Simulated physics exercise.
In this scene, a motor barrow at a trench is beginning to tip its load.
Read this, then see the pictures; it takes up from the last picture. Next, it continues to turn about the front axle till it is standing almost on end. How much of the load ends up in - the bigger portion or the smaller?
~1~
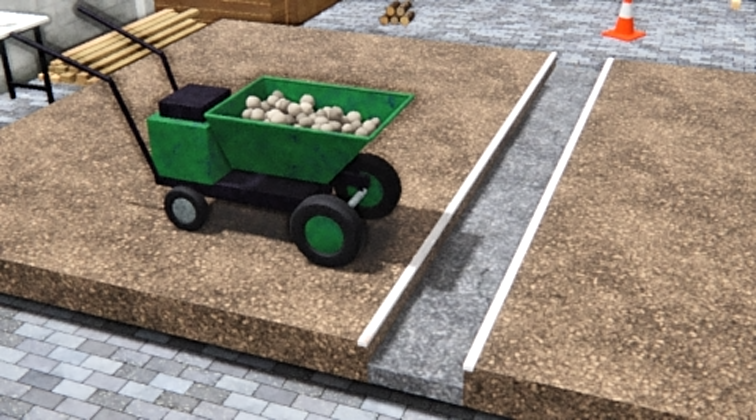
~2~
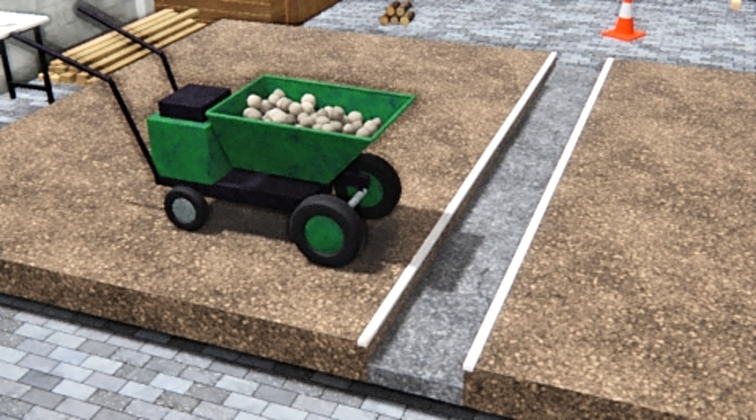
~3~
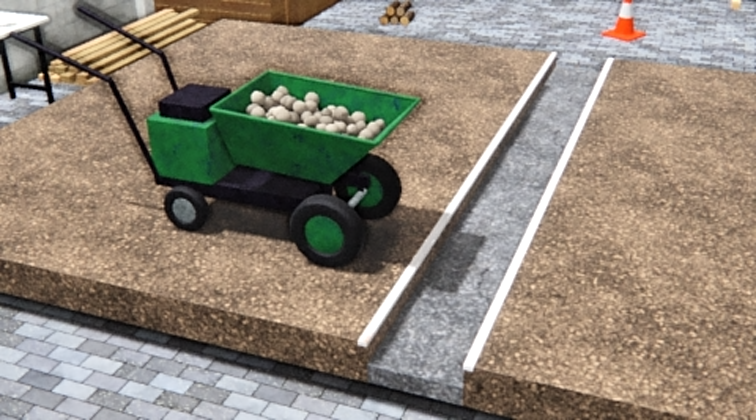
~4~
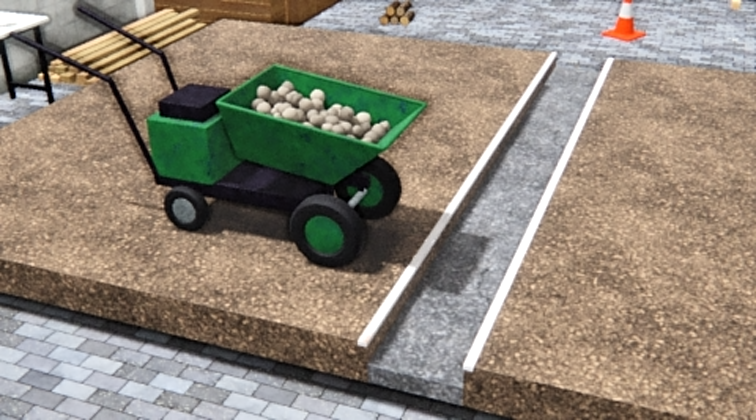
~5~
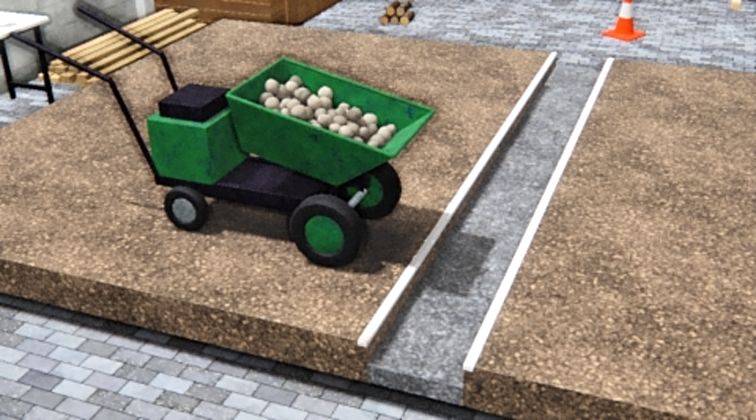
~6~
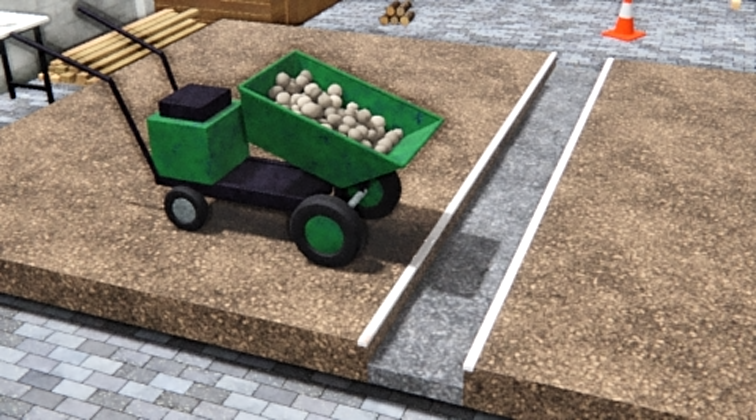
The bigger portion ends up in.
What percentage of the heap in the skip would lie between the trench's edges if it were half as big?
Something near 100 percent of it.
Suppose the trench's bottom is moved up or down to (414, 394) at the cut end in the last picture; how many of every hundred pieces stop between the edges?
100 %.
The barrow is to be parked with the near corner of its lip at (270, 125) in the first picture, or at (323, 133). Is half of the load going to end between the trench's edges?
So the first stop would give short of the halfway mark, while the second would give past the halfway mark.
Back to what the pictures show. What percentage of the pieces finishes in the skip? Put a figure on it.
Roughly 15 per cent.
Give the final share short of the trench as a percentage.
Roughly 0 in a hundred.
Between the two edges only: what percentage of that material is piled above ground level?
Something like 20 in a hundred.
Soon, skip tipped steeply; all in the skip.
A while on, skip tipped steeply; about two thirds in the skip; about a third in or heaped over the trench; a stray few beyond it.
Towards the end, skip tipped right over; about a quarter in the skip; most in or heaped over the trench; a small part beyond it.
Finally, skip tipped right over; a small part in the skip; most in or heaped over the trench; a small part beyond it.
